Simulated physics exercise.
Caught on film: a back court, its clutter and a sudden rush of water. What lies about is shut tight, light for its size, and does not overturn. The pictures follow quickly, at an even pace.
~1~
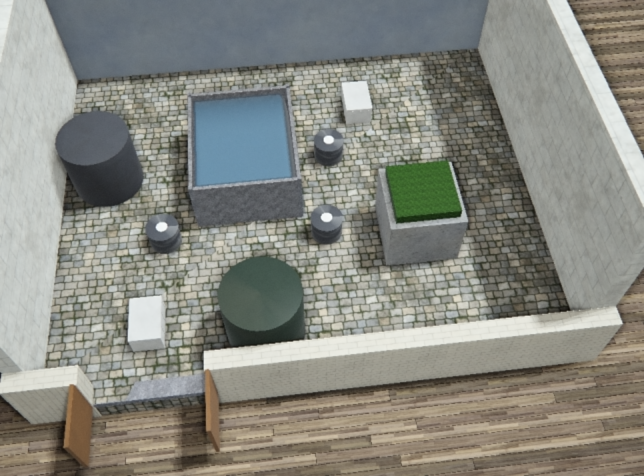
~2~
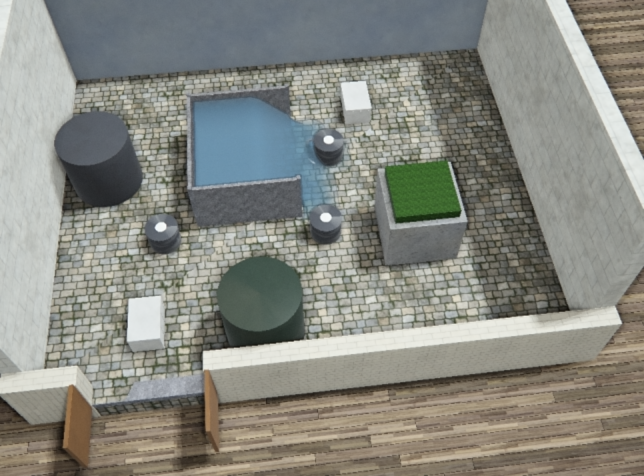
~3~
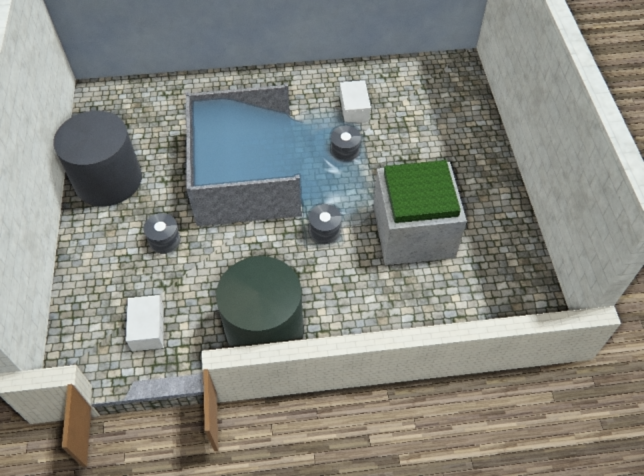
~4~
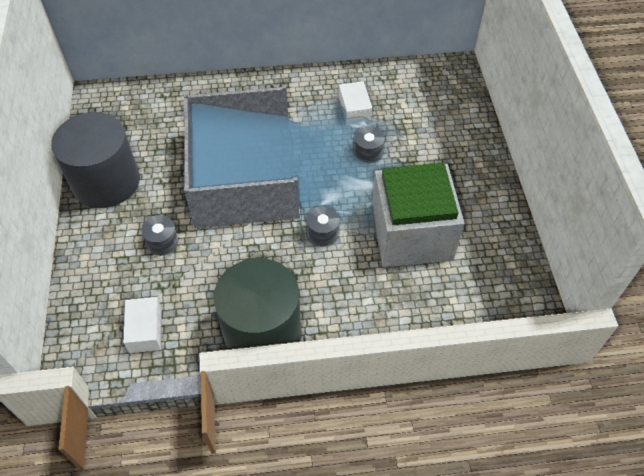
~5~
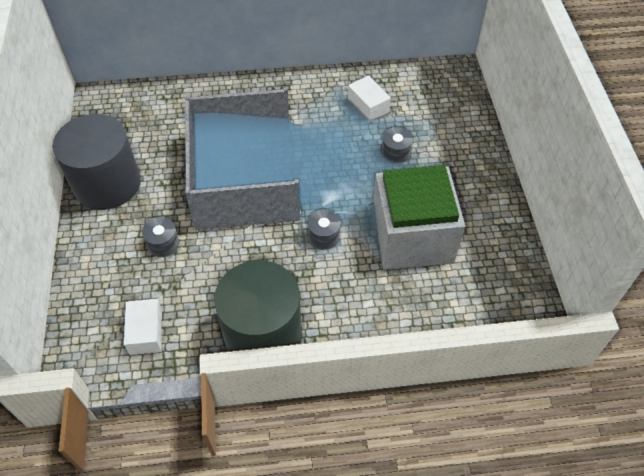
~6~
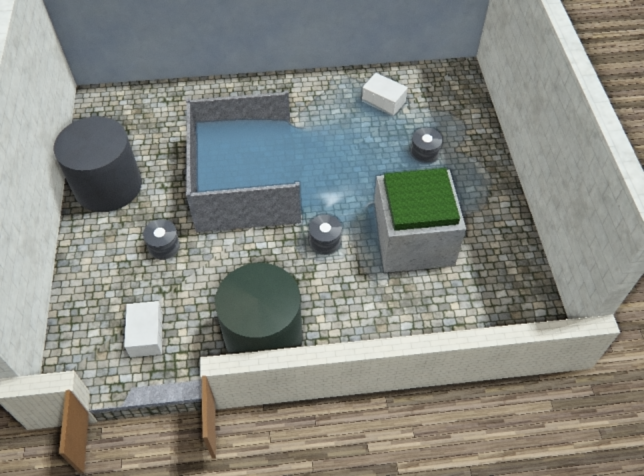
The clip opens on a walled, paved court with a full rectangular pool, whose right side gives way as water rushes out across the stones. A small dark tub slides steadily right, then a white crate turns and shifts a shorter way right, while the water spreads and the pool level drops.
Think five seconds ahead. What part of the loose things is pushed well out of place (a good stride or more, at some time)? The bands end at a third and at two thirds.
Share: One to two thirds.
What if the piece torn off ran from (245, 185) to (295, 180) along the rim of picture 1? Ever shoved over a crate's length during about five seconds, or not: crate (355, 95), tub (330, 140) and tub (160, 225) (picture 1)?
In that order: No, not that far, never so far.
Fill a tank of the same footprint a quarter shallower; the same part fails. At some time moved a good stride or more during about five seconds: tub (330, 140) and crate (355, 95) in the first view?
In turn: Swept aside, moved that far.
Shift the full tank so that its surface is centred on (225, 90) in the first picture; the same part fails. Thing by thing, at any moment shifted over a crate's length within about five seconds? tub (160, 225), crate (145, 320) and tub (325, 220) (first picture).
One after the other: Not that far, never so far, under that.
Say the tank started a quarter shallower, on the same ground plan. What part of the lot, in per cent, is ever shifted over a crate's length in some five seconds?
I make it 40 per cent.
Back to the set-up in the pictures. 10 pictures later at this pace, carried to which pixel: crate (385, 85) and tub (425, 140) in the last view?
Roughly at (459, 42) and (464, 110).
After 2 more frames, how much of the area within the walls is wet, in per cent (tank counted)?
Near 35 in a hundred.
A moment on, 2 of 5 are well off their spots; 0 afloat.
Next, 2 of 5 are well off their spots; 2 afloat.
Later, 1 of 5 are well off their spots; 2 afloat.
In the end, 2 of 5 are well off their spots, and 2 have been at some point; 1 afloat.
